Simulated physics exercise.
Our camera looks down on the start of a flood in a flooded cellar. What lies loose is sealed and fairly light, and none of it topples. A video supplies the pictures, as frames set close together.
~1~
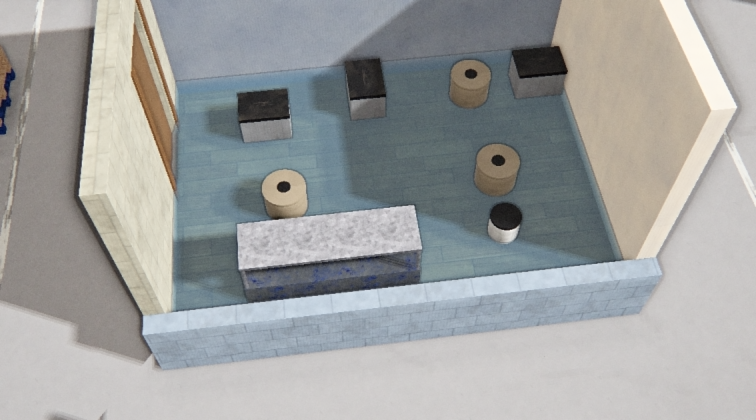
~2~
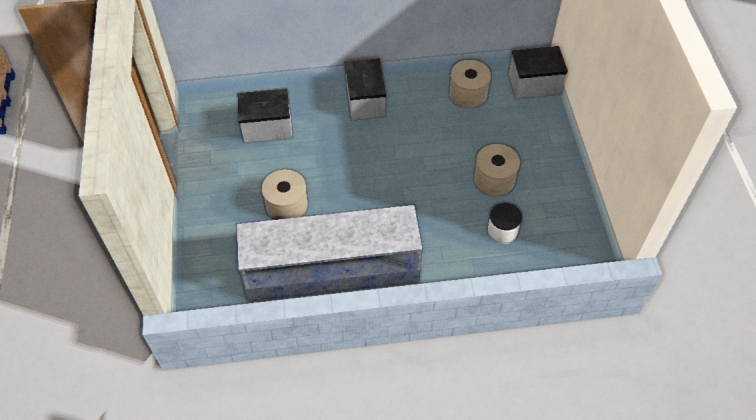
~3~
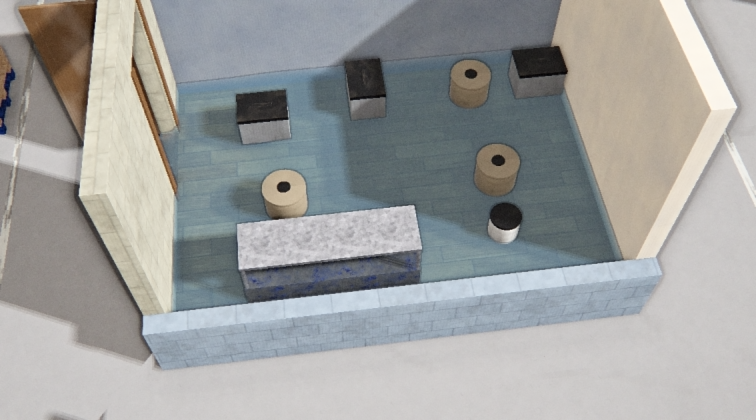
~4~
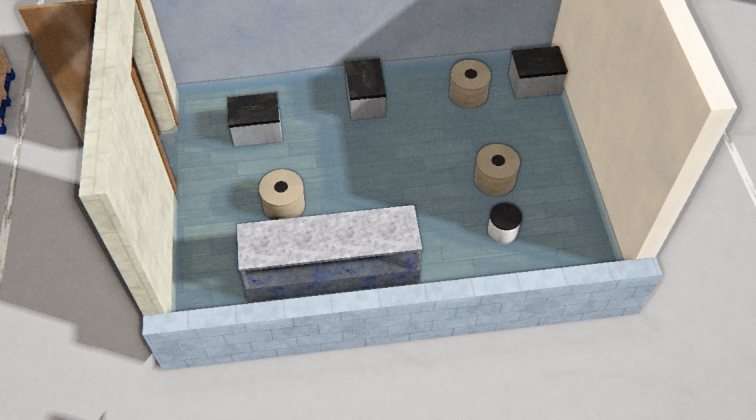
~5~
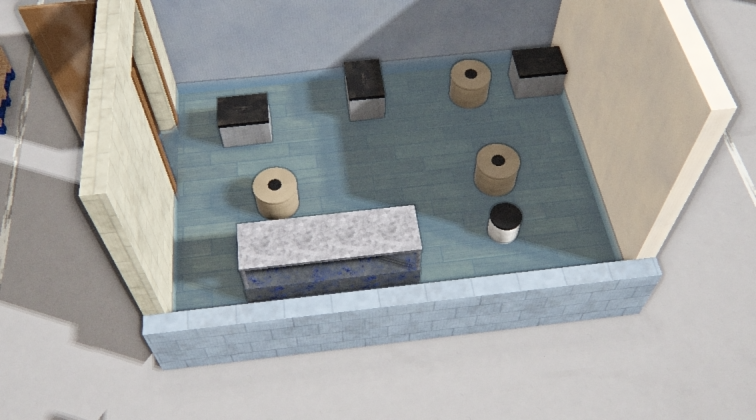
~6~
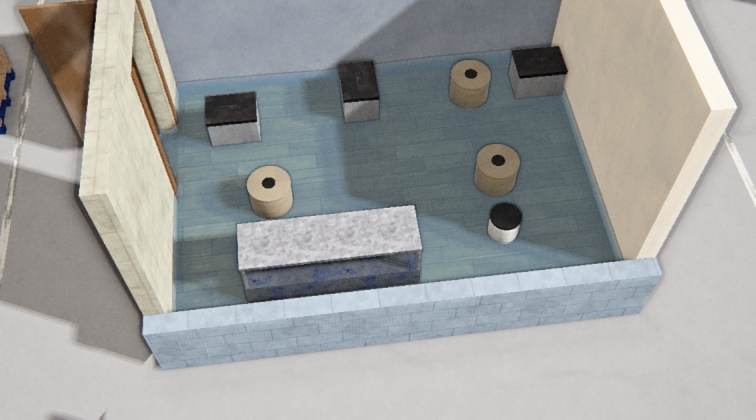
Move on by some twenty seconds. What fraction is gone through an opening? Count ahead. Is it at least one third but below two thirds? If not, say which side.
Yes, I expect the result to be the middle range.
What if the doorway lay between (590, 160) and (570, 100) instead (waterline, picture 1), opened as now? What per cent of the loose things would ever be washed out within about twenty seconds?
Close to 70 %, I think.
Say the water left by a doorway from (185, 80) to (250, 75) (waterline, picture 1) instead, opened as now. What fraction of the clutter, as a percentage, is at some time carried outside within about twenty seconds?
By my count, 40 percent.
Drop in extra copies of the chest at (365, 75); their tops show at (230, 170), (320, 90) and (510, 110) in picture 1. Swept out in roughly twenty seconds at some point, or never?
Escapes; escapes; remains.
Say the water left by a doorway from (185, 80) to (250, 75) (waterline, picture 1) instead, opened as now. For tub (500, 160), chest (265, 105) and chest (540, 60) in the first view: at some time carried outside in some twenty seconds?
Object one: Remains; object two: Leaves; object three: Remains.
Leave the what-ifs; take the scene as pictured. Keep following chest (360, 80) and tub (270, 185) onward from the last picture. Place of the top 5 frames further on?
At about (318, 81) and (228, 173).
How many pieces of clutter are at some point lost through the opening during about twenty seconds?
I count 3.
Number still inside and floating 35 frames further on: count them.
You get 4.
A moment on, 1 of 7 are out; 6 afloat.
Next, 2 of 7 are out; 5 afloat.
Later, 3 of 7 are out; 4 afloat.
In the end, 3 of 7 are out; 4 afloat.
